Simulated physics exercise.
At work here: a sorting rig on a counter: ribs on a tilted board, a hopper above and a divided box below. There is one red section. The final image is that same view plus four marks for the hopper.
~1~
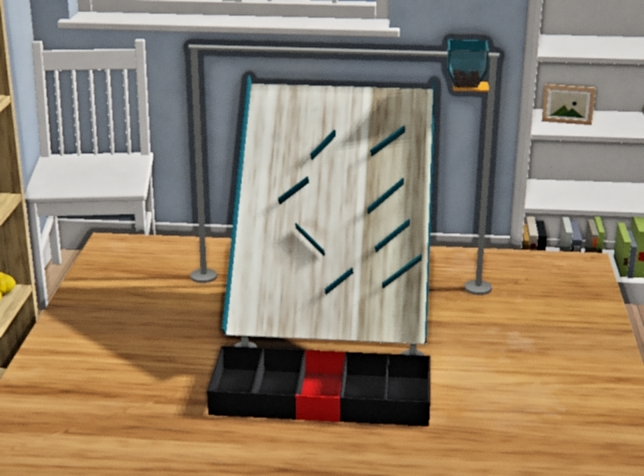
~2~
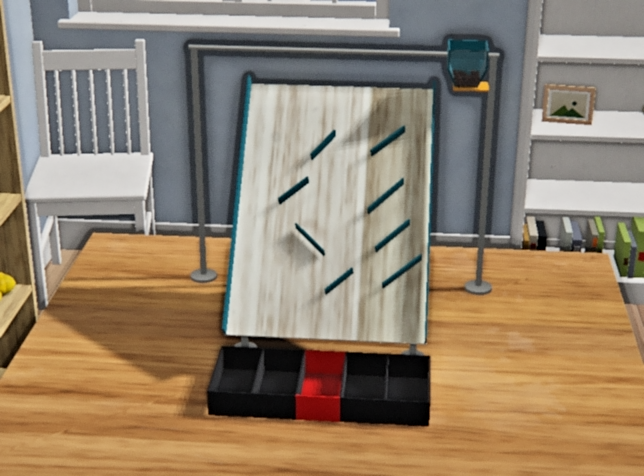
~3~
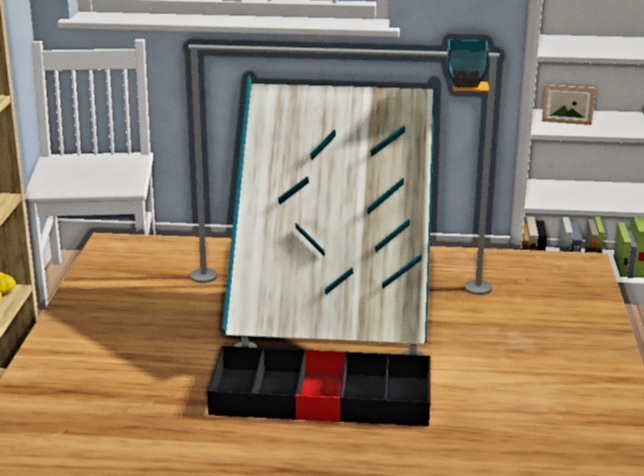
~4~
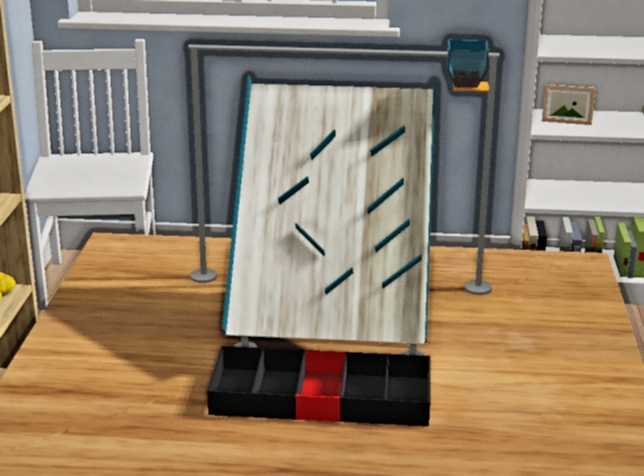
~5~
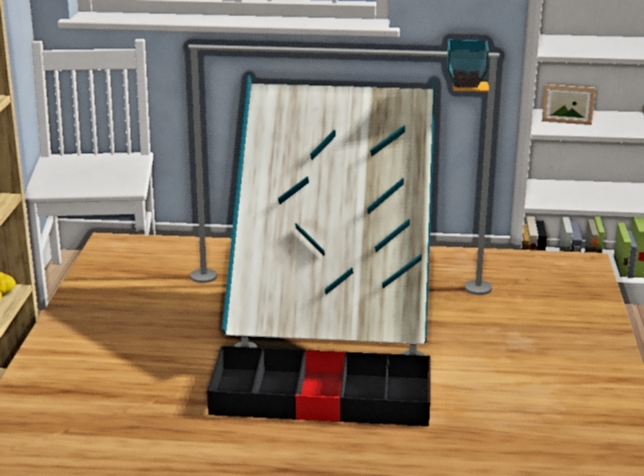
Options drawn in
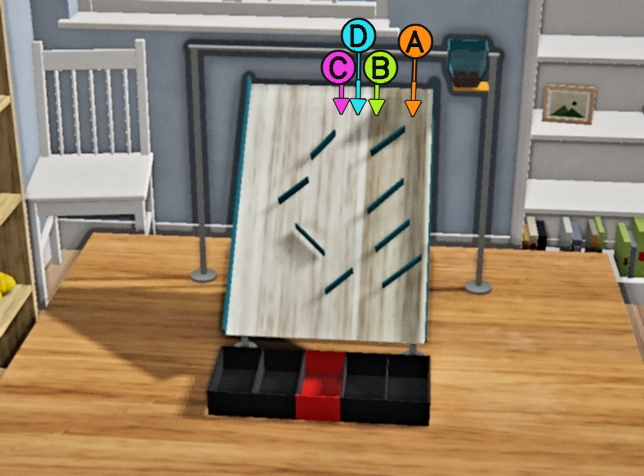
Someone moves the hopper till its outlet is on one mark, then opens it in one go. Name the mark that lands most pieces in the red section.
Go for A.
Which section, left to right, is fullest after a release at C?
The first from the left.
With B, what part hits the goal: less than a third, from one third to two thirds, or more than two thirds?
It is less than a third.
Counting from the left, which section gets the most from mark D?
The second from the left.
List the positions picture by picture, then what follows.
Hopper (467, 77), chocolate balls, door shut, in the first picture.
Ribs (311, 154) to (335, 130), (371, 150) to (405, 126), (278, 199) to (308, 176), in the second picture.
Ribs (368, 208) to (404, 178), (295, 223) to (324, 251), (376, 247) to (409, 219), in the third picture.
Ribs (325, 290) to (353, 268), (383, 283) to (422, 254), in the fourth picture.
Red section (318, 407), number 3 of 5 from the left, in the fifth picture.
On the marked copy, mark A meets the board at (412, 110); mark B meets the board at (376, 109); mark C meets the board at (341, 108); mark D meets the board at (357, 108).
Choosing A, roughly a third in the red section, roughly half in other sections, about a tenth outside the box.
Choosing B, about a tenth in the red section, the larger part in other sections, about a tenth outside the box.
Choosing C, just a few in the red section, the larger part in other sections, about a tenth outside the box.
Choosing D, about a tenth in the red section, the larger part in other sections, about a tenth outside the box.
